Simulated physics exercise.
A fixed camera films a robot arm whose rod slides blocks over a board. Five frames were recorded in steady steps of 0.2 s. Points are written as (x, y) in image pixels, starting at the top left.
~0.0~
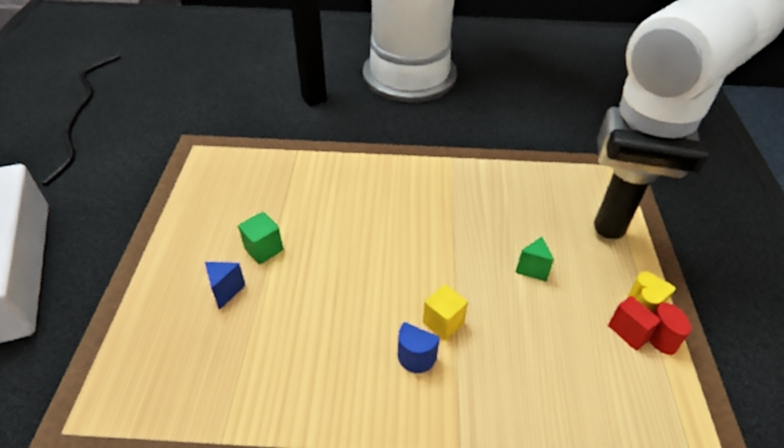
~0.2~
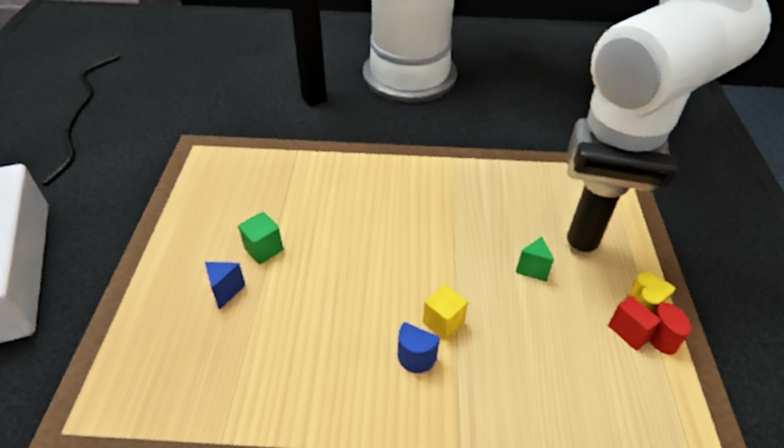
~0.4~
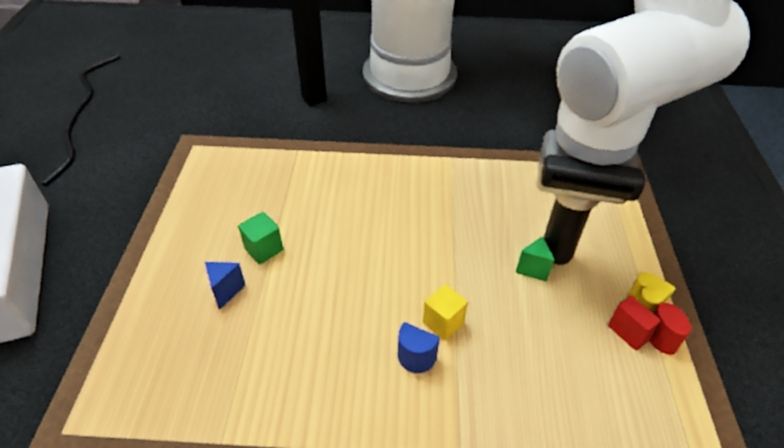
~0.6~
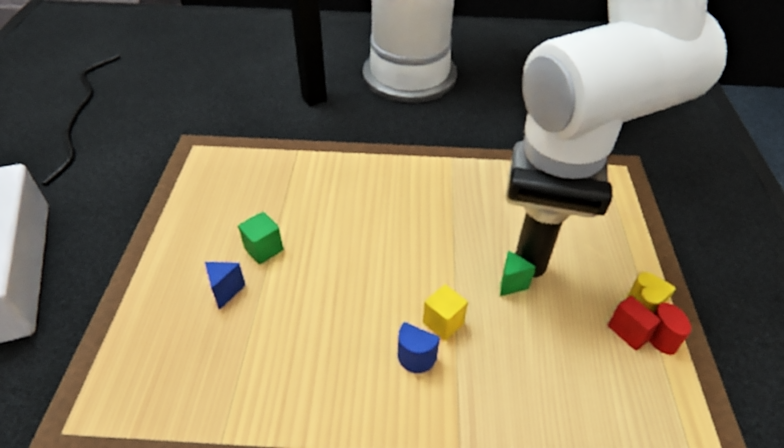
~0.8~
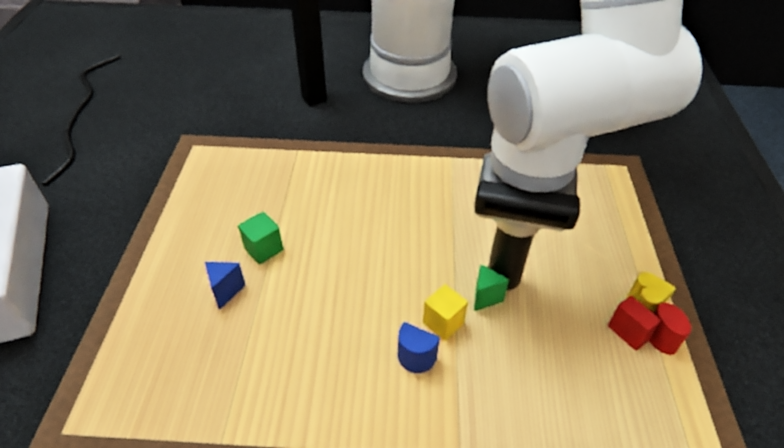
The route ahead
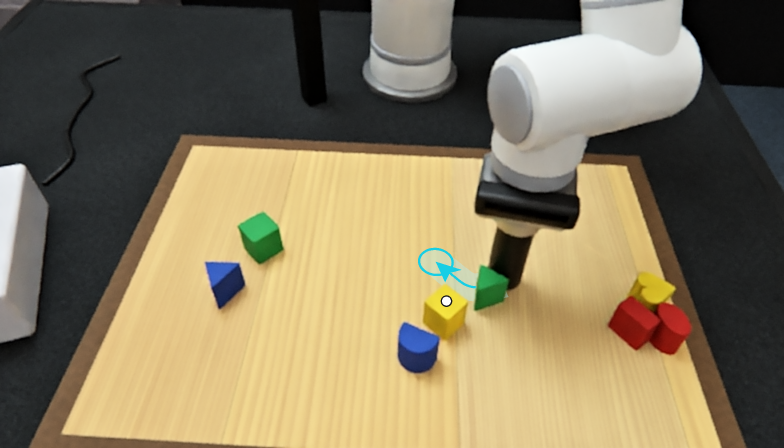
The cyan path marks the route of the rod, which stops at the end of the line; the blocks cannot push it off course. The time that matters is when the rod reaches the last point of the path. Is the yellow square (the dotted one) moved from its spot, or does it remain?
At the moment the path ends, the yellow square still stands where it did.
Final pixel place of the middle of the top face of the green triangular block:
The green triangular block ends near (466, 288).
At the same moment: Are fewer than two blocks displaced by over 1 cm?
Going by the path, yes.
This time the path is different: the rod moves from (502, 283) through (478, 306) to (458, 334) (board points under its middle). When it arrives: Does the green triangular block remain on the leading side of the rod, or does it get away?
It is still in front.
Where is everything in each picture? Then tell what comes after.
In the first frame, rod tip at (610, 228); block tops, yellow square at (446, 301); green triangular block at (539, 248).
In the second frame, rod at (583, 240); blocks unchanged.
In the third frame, rod at (556, 252); blocks unchanged.
In the fourth frame, rod at (530, 265); green triangular block at (517, 264).
In the fifth frame, rod at (504, 277); yellow square at (446, 301); green triangular block at (490, 277).
Path on the board, from (502, 283) through (477, 287) and (454, 277) to (436, 262); the dot is on the yellow square.
What follows on the original path. Halfway along, rod at (465, 278); green triangular block at (466, 288), turned 35° anticlockwise.
At the end, rod at (437, 255); yellow square in place; green triangular block at (466, 288), turned 35° anticlockwise.
